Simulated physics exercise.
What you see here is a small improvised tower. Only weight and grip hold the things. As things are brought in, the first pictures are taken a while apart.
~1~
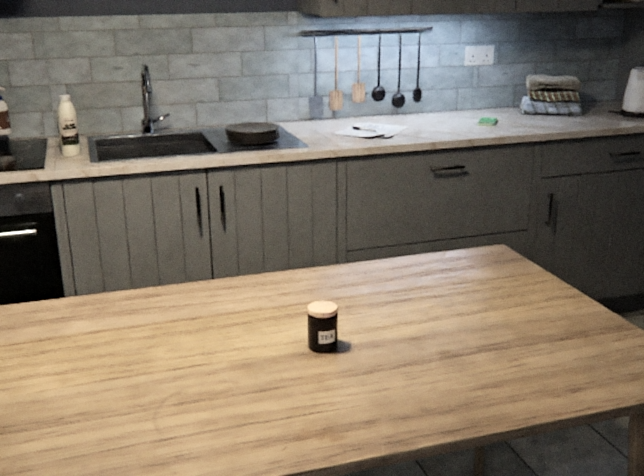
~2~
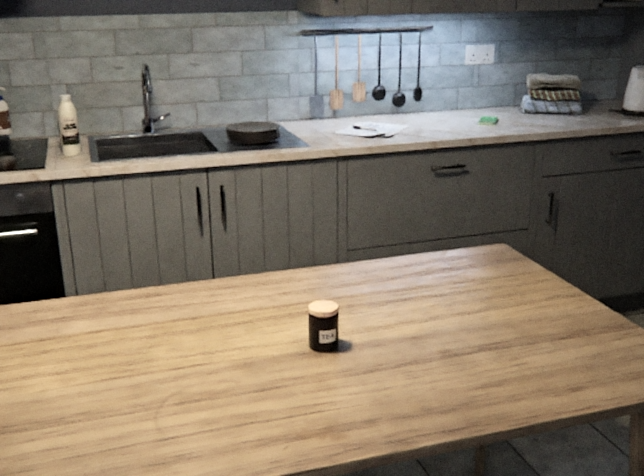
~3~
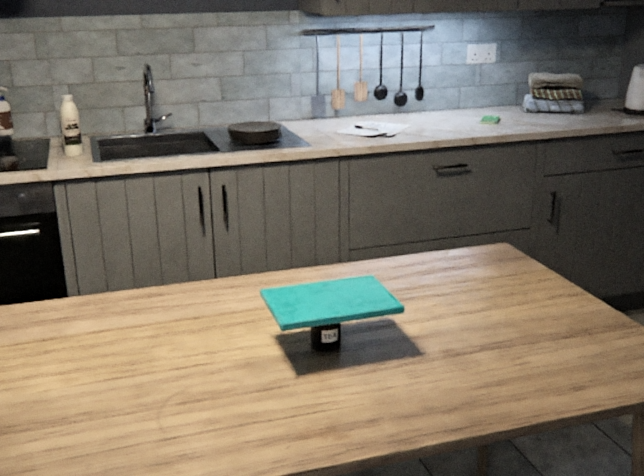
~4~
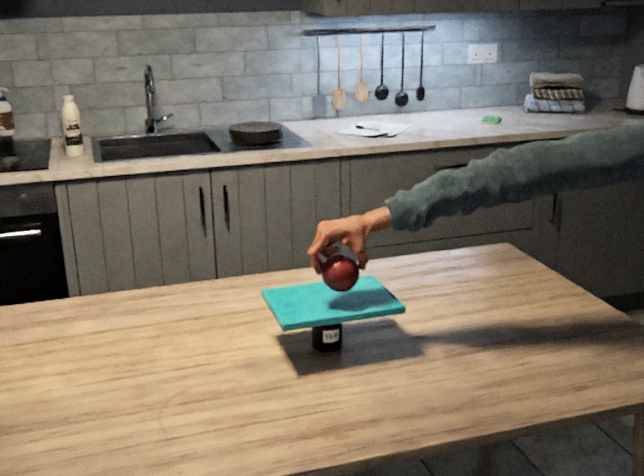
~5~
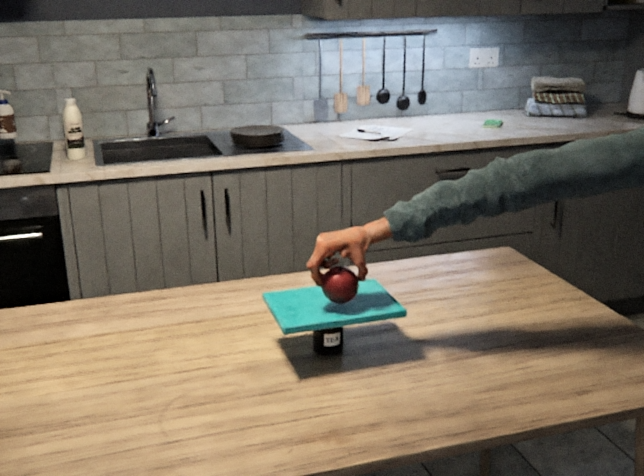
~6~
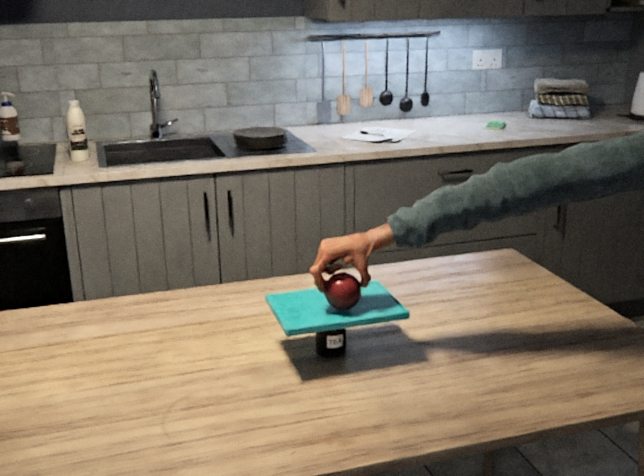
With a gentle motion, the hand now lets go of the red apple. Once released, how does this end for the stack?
The tower remains standing.
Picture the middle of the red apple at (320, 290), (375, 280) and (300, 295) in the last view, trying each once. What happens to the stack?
Try one: Stable; try two: Collapse; try three: Stable.
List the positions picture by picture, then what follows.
The last thing is not in view yet; black jar (323, 327), in the first frame.
The last thing is not in view yet; black jar (324, 326), in the second frame.
The last thing is not in view yet, in the third frame.
Still above its spot; red apple (340, 273), in the fourth frame.
Still above its spot; red apple (340, 285), in the fifth frame.
In place under the hand; red apple (343, 291), in the sixth frame.
Then, 0.20 s later than the last frame, all is still.
Then, 0.50 s later than the last frame, red apple resting near (343, 292).
When it is over, all 3 as before. End places, in pixels of the last picture, red apple near (343, 292). The stack stays up.
